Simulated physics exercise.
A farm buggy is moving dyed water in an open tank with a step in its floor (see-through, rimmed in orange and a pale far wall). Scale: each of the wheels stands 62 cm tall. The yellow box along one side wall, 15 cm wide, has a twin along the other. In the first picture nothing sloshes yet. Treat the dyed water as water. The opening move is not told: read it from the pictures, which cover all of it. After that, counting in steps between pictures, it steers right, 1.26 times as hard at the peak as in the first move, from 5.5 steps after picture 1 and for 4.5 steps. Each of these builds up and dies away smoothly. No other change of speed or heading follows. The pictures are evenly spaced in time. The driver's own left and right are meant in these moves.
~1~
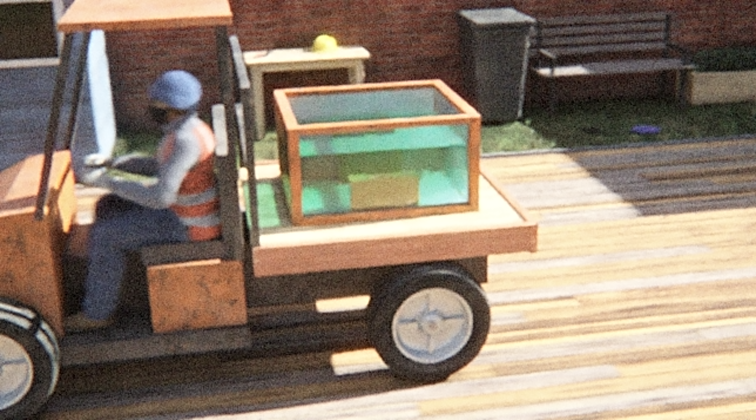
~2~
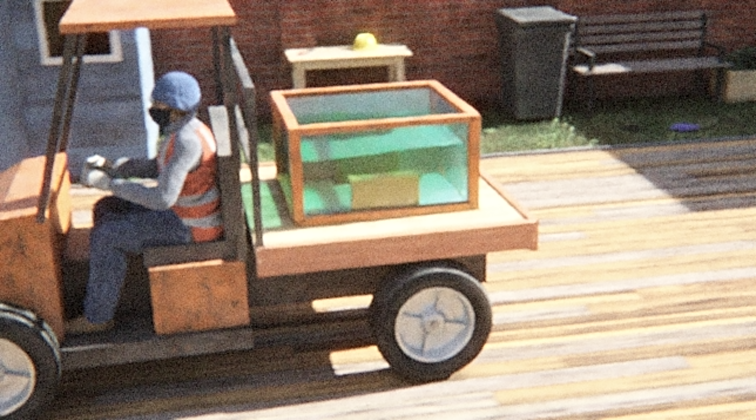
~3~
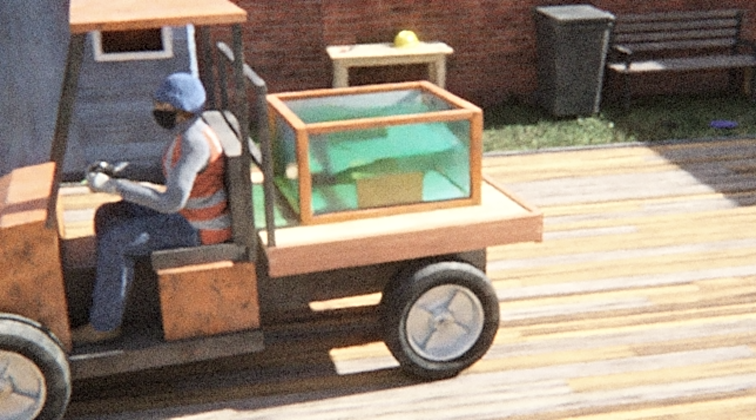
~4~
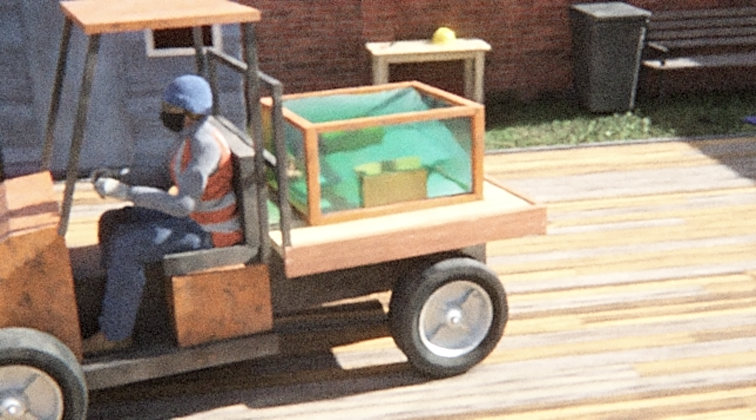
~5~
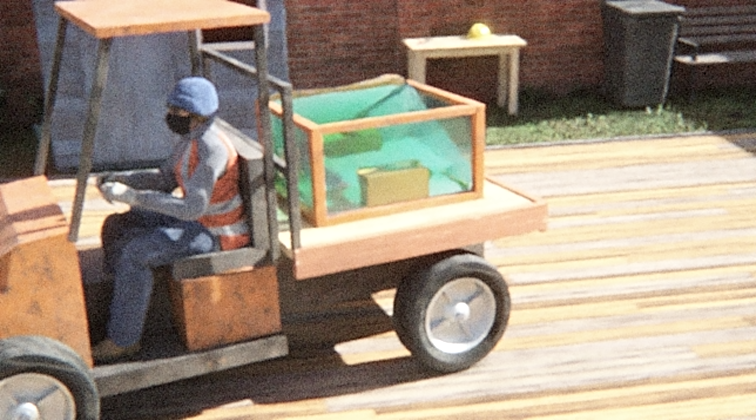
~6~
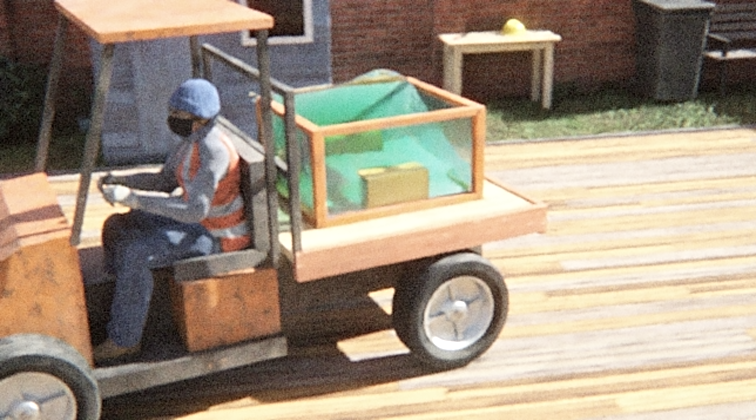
At the start, an orange farm buggy rolls left across wooden planks, its driver's hands forward, with green water lying level in a clear tank. The front swings toward the viewer as the background slides right, and the water climbs steeply up the far wall, staying heaped there.
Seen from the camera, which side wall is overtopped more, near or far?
Over the near side.
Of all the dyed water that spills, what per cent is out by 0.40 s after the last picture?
About 10 per cent.
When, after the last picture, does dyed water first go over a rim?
Near 0.2 s.
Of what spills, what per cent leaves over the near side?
About 80 per cent.
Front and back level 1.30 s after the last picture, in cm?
About 26 cm in front and 28 cm behind.
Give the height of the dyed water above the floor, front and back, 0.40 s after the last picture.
About 34 cm in front and 40 cm behind.
Then, 0.40 s later than the final frame, it stands 40 cm high behind and 34 cm in front; 2 per cent has gone over the far side.
Then, 0.80 s later than the final frame, it stands 25 cm high behind and 27 cm in front; 11 per cent has gone over the near side, a little elsewhere.
Then, 1.30 s later than the final frame, it stands 28 cm high behind and 26 cm in front; 17 per cent has gone over the near side, a little elsewhere.
Then, 3.48 s later than the final frame, 19 per cent has gone over the near side, a little elsewhere; the near side has passed 16 per cent and the far side 2.
